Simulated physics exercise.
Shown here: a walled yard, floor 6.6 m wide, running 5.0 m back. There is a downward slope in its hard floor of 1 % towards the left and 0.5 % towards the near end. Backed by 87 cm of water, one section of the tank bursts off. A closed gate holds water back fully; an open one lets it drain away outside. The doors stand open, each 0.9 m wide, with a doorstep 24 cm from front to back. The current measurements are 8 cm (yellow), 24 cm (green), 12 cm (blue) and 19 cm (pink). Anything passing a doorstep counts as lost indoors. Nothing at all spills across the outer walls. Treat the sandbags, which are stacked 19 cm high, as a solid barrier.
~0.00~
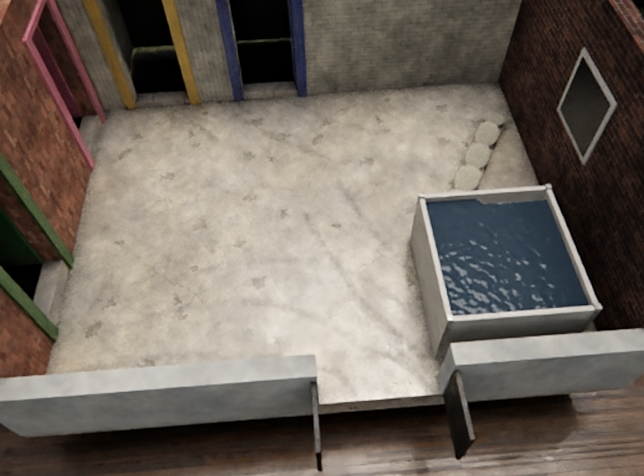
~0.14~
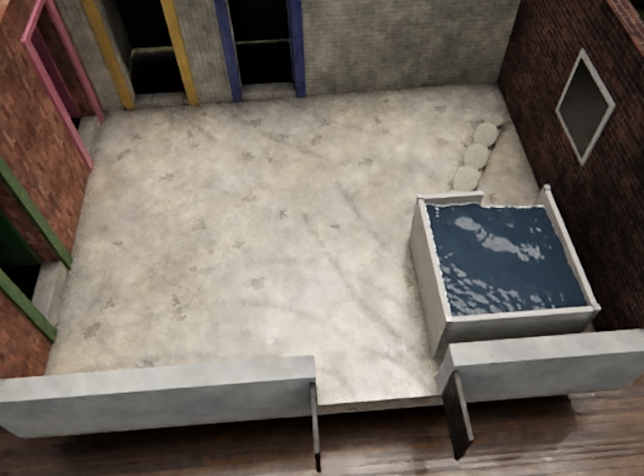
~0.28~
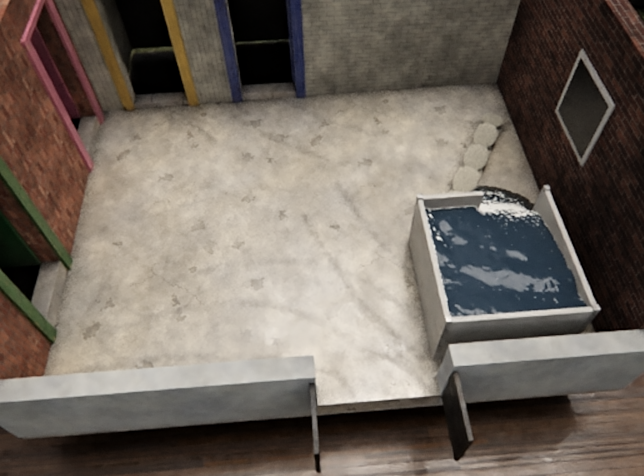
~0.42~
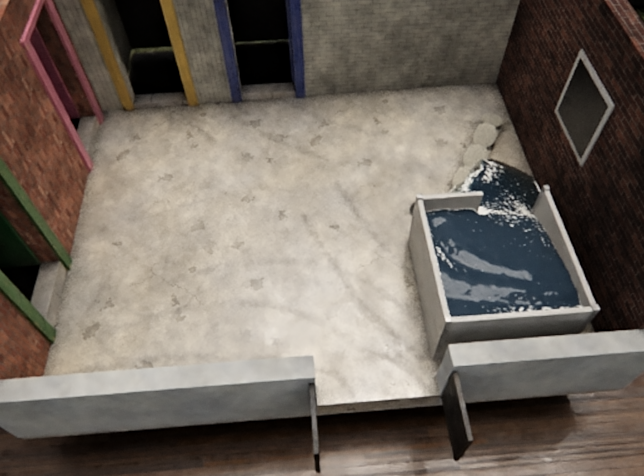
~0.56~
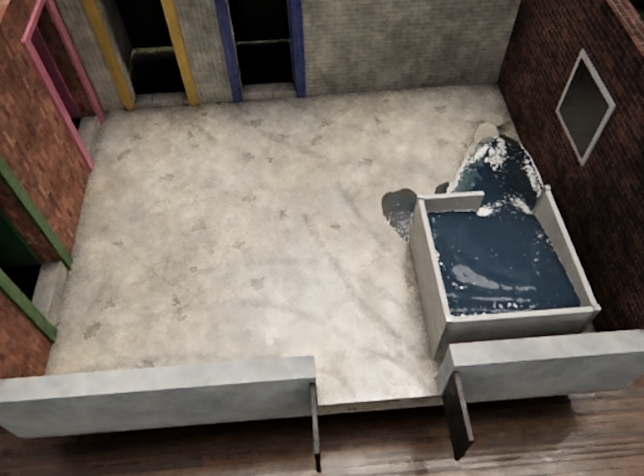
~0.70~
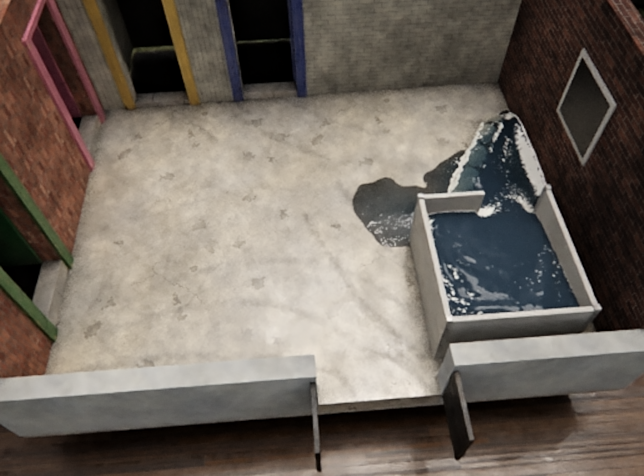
A walled yard with a pale, mottled floor is seen from above at a fixed angle, with brick side walls and a grey back wall. Yellow and blue doorways stand at the back, pink and green ones on the left, and a pale tank of dark blue water on the right. The water ripples, pours through the tank's far side, spreads to the back right, then runs leftward across the floor.
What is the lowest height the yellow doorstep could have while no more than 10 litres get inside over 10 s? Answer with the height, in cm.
7 cm.
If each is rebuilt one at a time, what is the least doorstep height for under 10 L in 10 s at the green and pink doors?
You'd want about 10.5 centimetres at green and about 17 centimetres at pink.
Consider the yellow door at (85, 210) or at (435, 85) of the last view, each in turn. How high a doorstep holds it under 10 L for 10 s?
You'd want about 10.5 cm there first, then about 28 cm.
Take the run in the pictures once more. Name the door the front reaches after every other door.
That would be the green door.
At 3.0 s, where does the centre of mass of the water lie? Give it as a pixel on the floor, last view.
Around (438, 196).
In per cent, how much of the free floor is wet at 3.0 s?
Roughly 40 percent of the floor is wet.
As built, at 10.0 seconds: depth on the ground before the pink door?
The depth there is around 8.0 cm.
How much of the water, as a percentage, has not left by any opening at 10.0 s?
Close to 96 in a hundred.
After 1.4 s water covers 25 % of the floor, deepest (57 cm) near (499, 133); it has not reached the yellow door.
After 3.0 s water covers 40 % of the floor, deepest (34 cm) near (499, 133); 3 cm at the yellow door, 0 litres in over its 8 cm doorstep.
After 10.0 s water covers 85 % of the floor, deepest (14 cm) near (76, 239); 6 cm at the yellow door, 7 litres in over its 8 cm doorstep.
At the yellow door as built, the water arrived by 2.7 s and peaked near 8 cm at 8.0 s.
With a doorstep of 6.5 cm, 13 litres would have come in within the 10 s; with 8.5 cm, 5 litres. So under 10 litres takes about 7 cm.
